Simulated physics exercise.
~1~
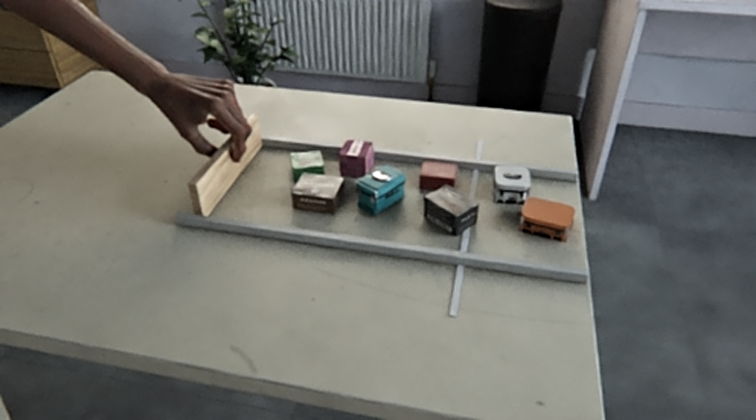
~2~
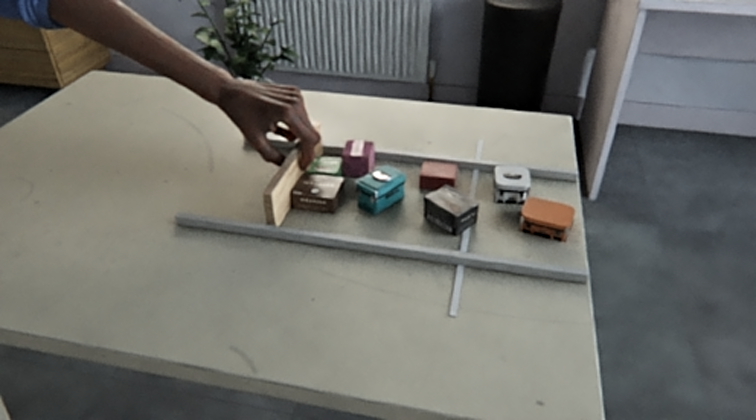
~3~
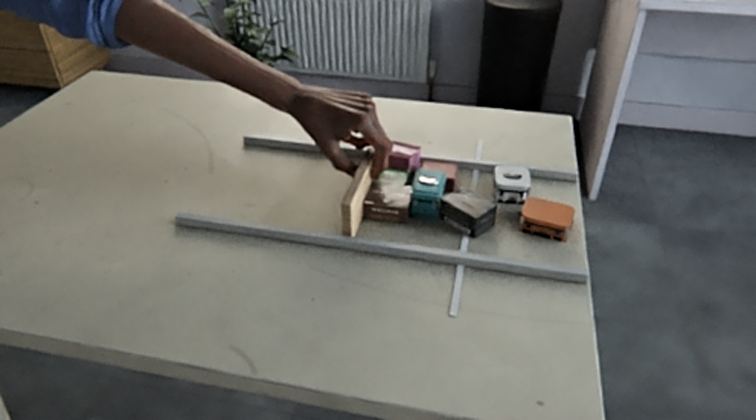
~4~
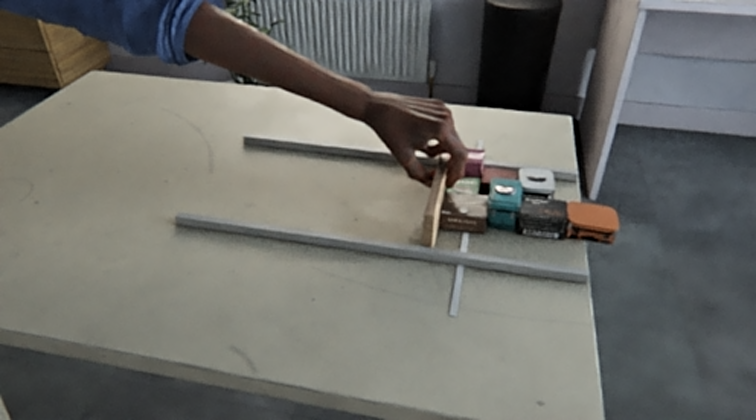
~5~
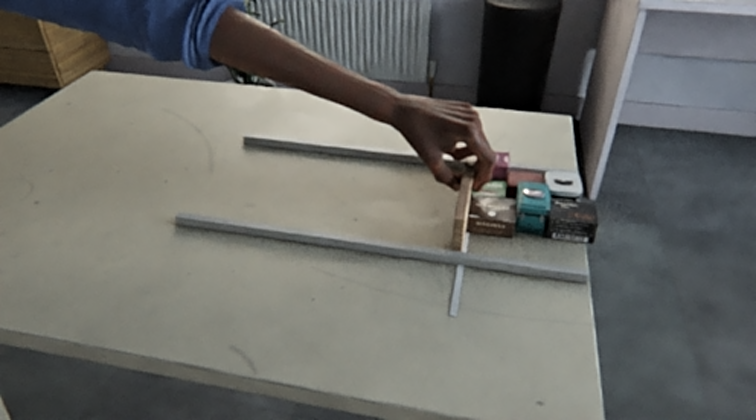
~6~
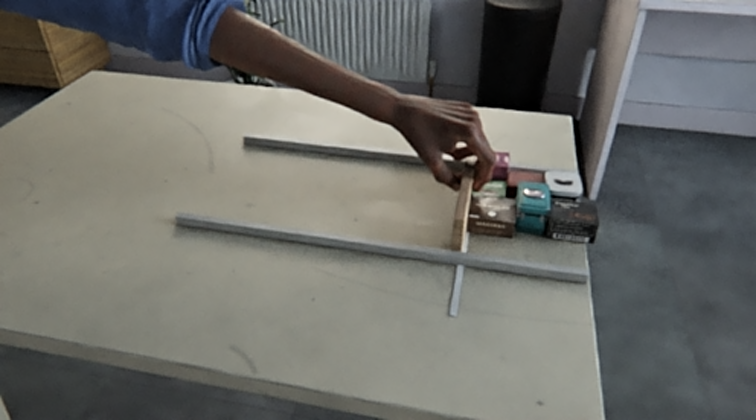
To begin with, a hand holds a wooden board upright at the left of a group of small boxes and cases on a pale table, between two long grey strips. The hand slides the board right, and it reaches the green and brown boxes. It pushes on, gathering the turquoise case and others into a cluster while the orange case still sits near the right edge. Then the orange case is shoved right, over the edge, and is gone from the tabletop. The board stops near the thin tape line and stays there, with the remaining items bunched against the edge.
